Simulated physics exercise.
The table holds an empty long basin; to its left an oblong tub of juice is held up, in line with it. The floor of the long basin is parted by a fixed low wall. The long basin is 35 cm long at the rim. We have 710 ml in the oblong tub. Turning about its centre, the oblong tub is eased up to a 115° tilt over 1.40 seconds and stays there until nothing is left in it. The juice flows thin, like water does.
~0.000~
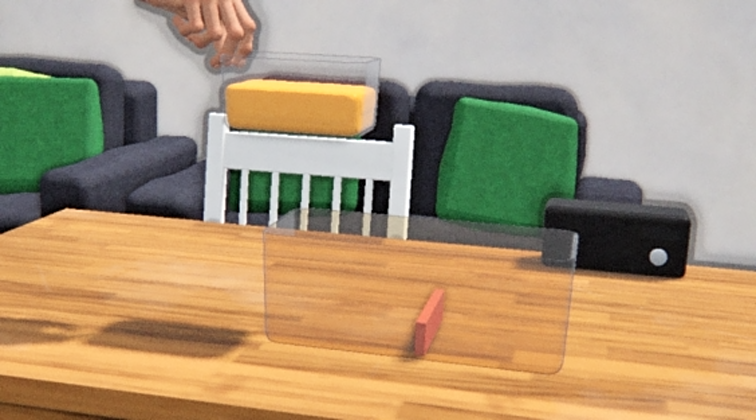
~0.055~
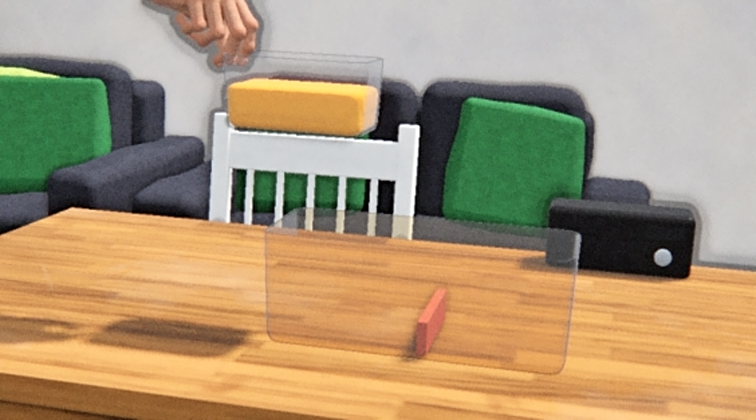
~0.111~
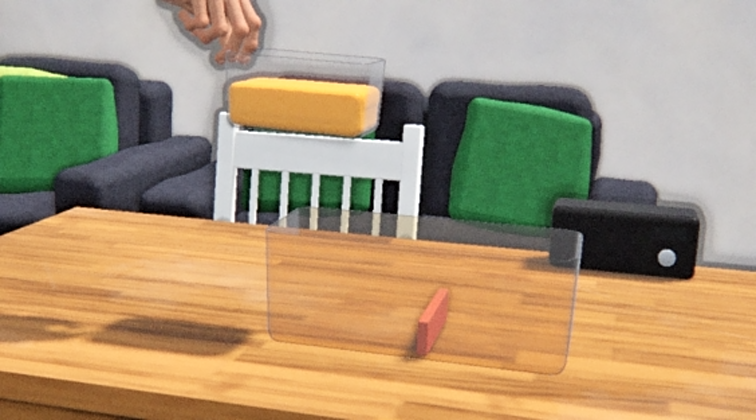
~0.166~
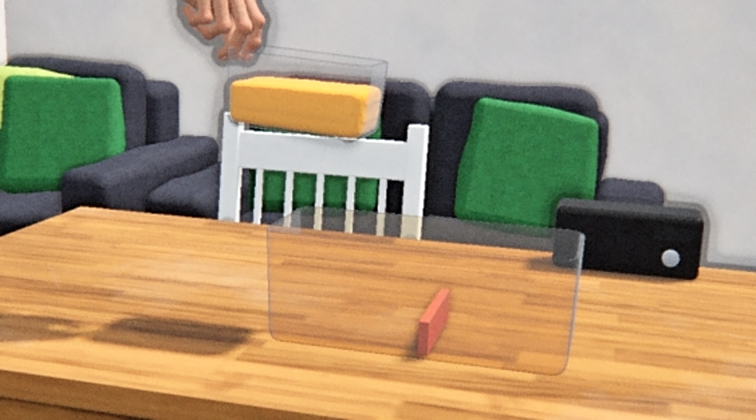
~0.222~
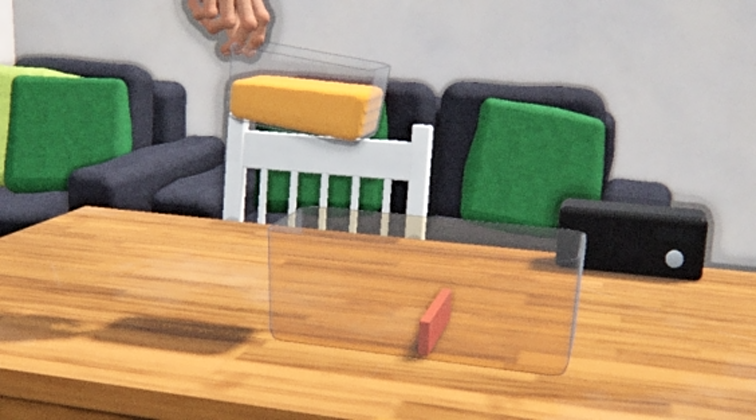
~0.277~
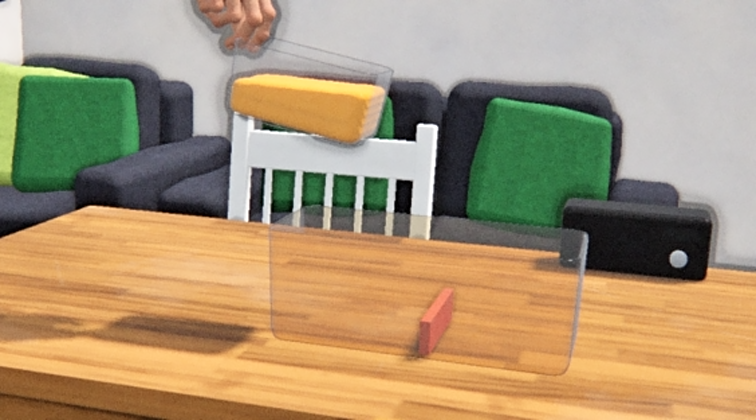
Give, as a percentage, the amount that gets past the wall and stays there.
Past the wall: About 36 %.
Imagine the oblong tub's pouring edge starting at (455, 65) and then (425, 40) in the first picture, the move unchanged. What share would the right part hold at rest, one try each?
First 90, then 75 per cent.
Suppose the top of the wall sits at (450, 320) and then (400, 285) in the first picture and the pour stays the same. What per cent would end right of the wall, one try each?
First 20, then 60 per cent.
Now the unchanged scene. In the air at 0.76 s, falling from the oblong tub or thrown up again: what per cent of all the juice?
It comes to roughly 32 per cent.
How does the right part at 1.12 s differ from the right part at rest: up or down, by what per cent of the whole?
Result: An increase, close to 2.
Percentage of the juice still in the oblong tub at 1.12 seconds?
Close to 10 in a hundred.
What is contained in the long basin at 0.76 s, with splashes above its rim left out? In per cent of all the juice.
The basin holds roughly 10 in a hundred parts at that moment.
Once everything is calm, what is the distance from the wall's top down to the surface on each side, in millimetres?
It's around 22 mm on the left side and around 28 mm on the right side.
After 0.76 s the tilt is 66° and 57 per cent is still to pour, 10 is left of the wall and 1 right of it.
After 1.12 s the tilt is 104° and 10 per cent is still to pour, 47 is left of the wall and 35 right of it.
After 1.49 s the tilt is 115° and 0 per cent is still to pour, 63 is left of the wall and 36 right of it.
After 1.90 s the tilt is 115° and 0 per cent is still to pour, 63 is left of the wall and 36 right of it.
In the end 63 per cent lies left of the wall, 36 right of it and 1 outside.
